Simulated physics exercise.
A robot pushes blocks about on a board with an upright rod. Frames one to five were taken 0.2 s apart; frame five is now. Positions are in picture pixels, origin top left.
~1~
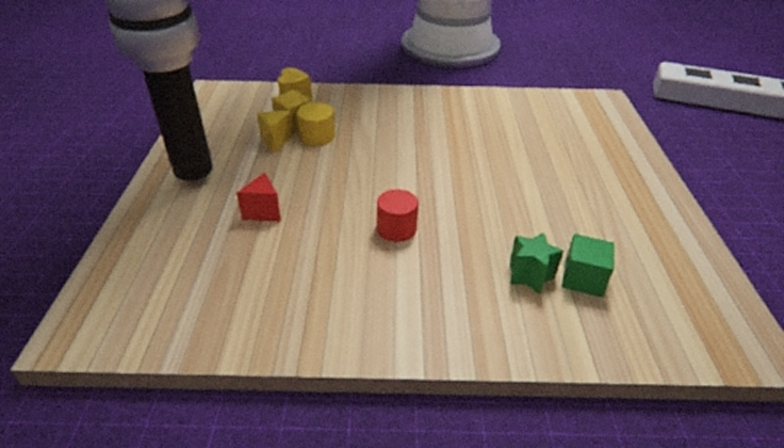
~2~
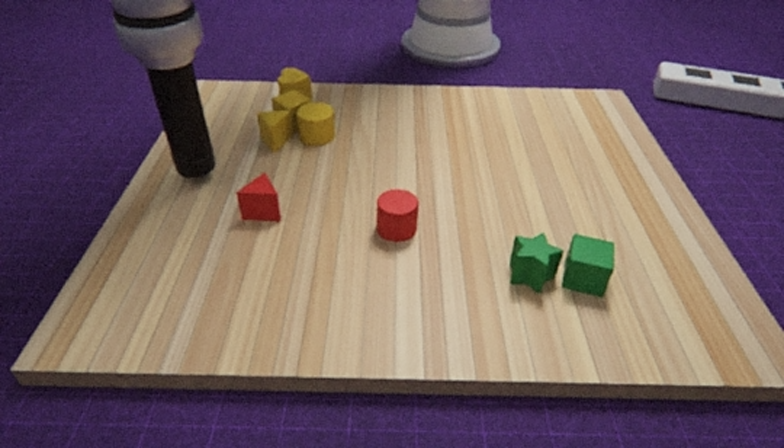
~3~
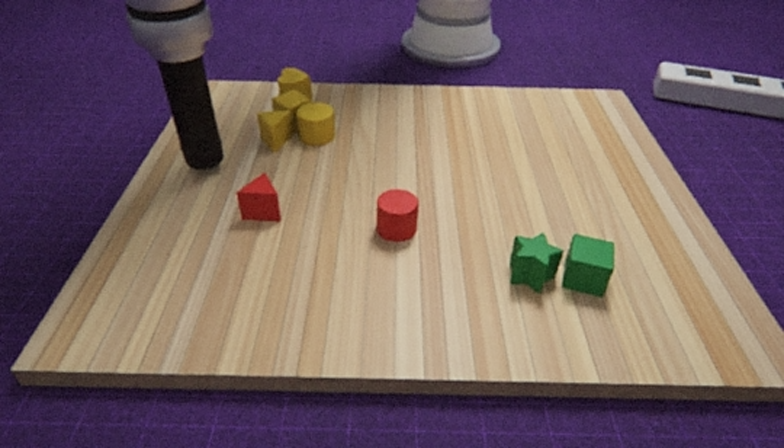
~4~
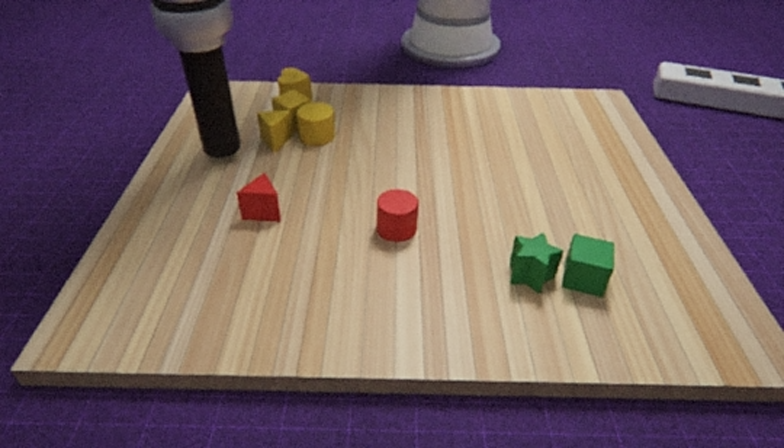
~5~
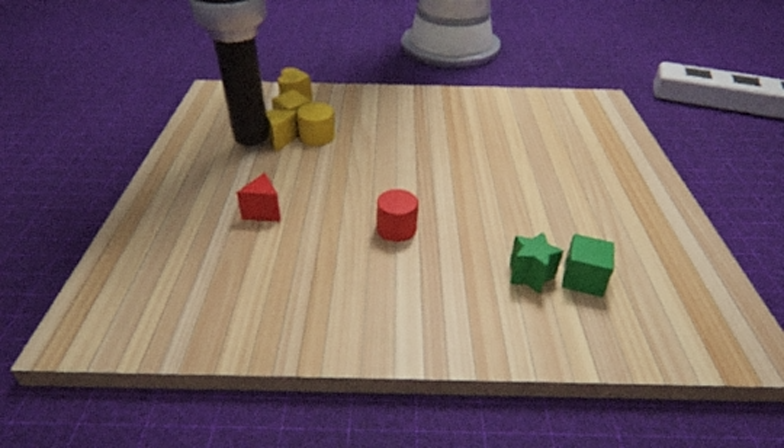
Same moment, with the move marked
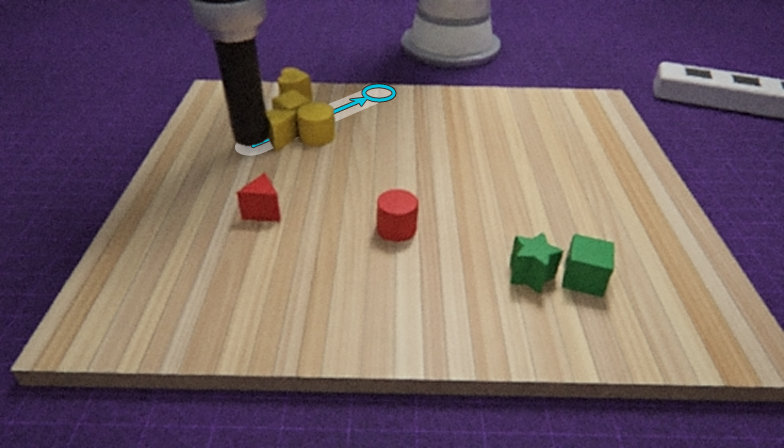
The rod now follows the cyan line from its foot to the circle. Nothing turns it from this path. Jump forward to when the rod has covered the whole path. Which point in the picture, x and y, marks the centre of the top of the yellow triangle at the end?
My best guess is (358, 93).
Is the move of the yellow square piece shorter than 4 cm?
The answer is no.
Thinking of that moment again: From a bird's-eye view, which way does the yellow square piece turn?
In a top view, it turns counterclockwise.
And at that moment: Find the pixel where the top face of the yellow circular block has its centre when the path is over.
Around pixel (345, 109).
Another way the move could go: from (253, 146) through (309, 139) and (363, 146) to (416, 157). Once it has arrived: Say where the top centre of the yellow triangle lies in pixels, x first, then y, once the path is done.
Around pixel (329, 99).
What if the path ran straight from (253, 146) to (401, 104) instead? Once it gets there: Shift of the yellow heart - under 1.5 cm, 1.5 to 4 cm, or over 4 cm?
The under 1.5 cm band.
The drawn path runs from (253, 146) to (379, 93).
On the path given first. One third of the way, rod (299, 118); yellow triangle (325, 99), turned 15° clockwise; yellow square piece (308, 86), turned 55° anticlockwise; yellow circular block (343, 109).
Two thirds of the way, rod (341, 100); yellow triangle (358, 93), turned 65° clockwise; yellow square piece (322, 73), turned 105° anticlockwise; yellow heart (293, 71), turned 20° anticlockwise; yellow circular block (345, 109).
At the end, rod (379, 85); yellow triangle (358, 93), turned 70° clockwise; yellow square piece (322, 73), turned 105° anticlockwise; yellow heart (293, 71), turned 20° anticlockwise; yellow circular block (345, 109).
